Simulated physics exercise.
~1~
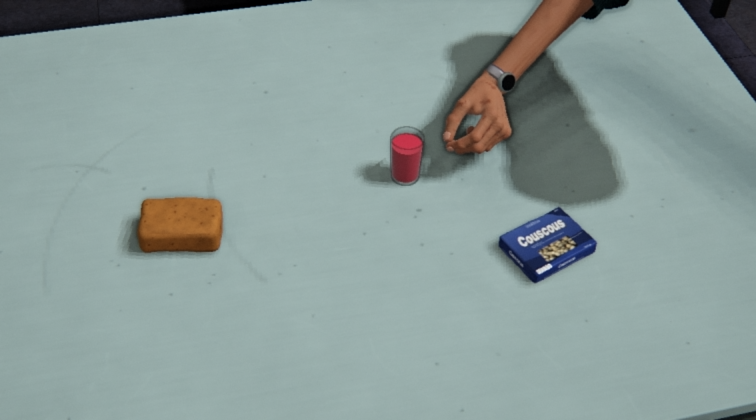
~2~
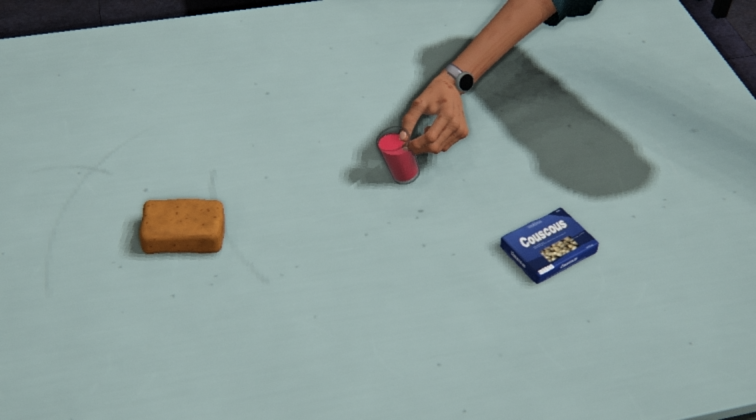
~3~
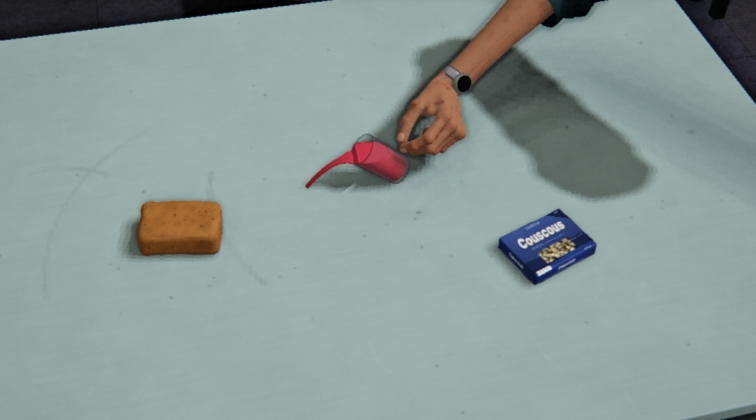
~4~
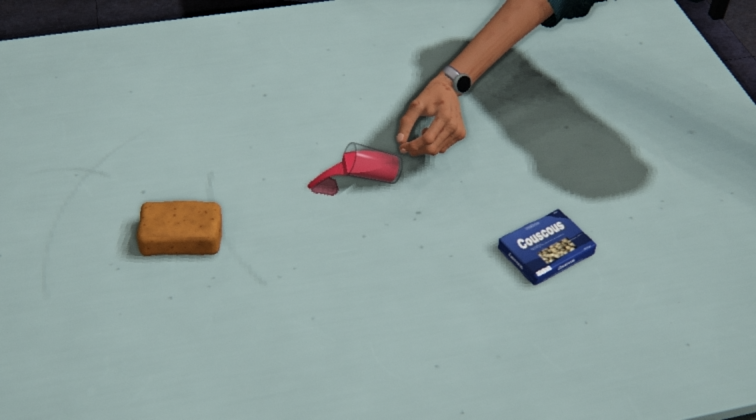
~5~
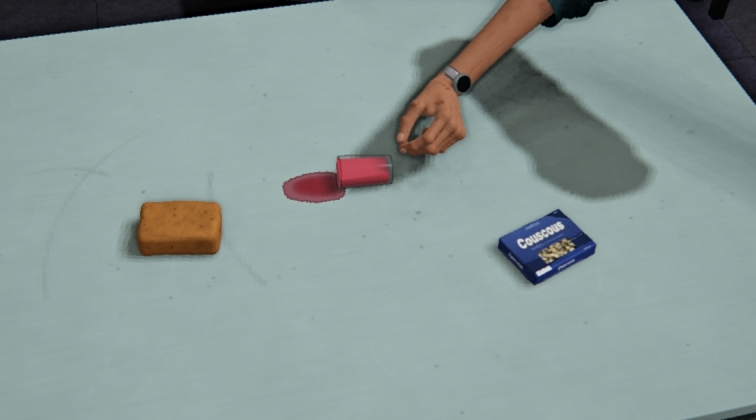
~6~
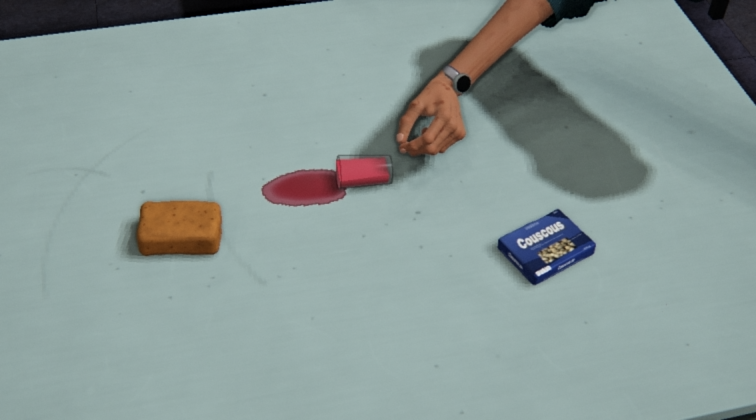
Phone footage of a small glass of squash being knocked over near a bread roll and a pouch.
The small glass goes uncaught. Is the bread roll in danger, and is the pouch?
Bread roll becomes wet, pouch comes out dry.
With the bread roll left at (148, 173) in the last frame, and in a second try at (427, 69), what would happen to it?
In the first spot it gets hit, in the second spot it stays clear.
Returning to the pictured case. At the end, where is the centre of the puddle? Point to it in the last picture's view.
Resting centre: Around (200, 195).
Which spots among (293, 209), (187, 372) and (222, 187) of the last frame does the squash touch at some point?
Looks like the first is covered, the second safe and the third covered.
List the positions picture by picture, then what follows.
In the first picture, it stands upright; small glass (406, 156) about three quarters full; bread roll (179, 213); pouch (548, 239).
The second picture shows the hand pushes it; small glass about three quarters full, surface at (395, 145).
In the third picture, it is falling; small glass (380, 159) tipped 50°; pouch (548, 240).
In the fourth picture, it is falling; small glass (371, 164) tipped 65°; bread roll (179, 217).
In the fifth picture, it is down; small glass (363, 171) tipped 85°; a puddle starts at (316, 187).
In the sixth picture, it is down; small glass (363, 171) tipped 85°; a puddle starts at (308, 188); bread roll (178, 216); pouch (548, 241).
Soon after, the puddle covers about as much as a plate; the bread roll is wet; the pouch is dry.
In the end, the puddle covers about as much as a plate; the bread roll is wet; the pouch is dry.
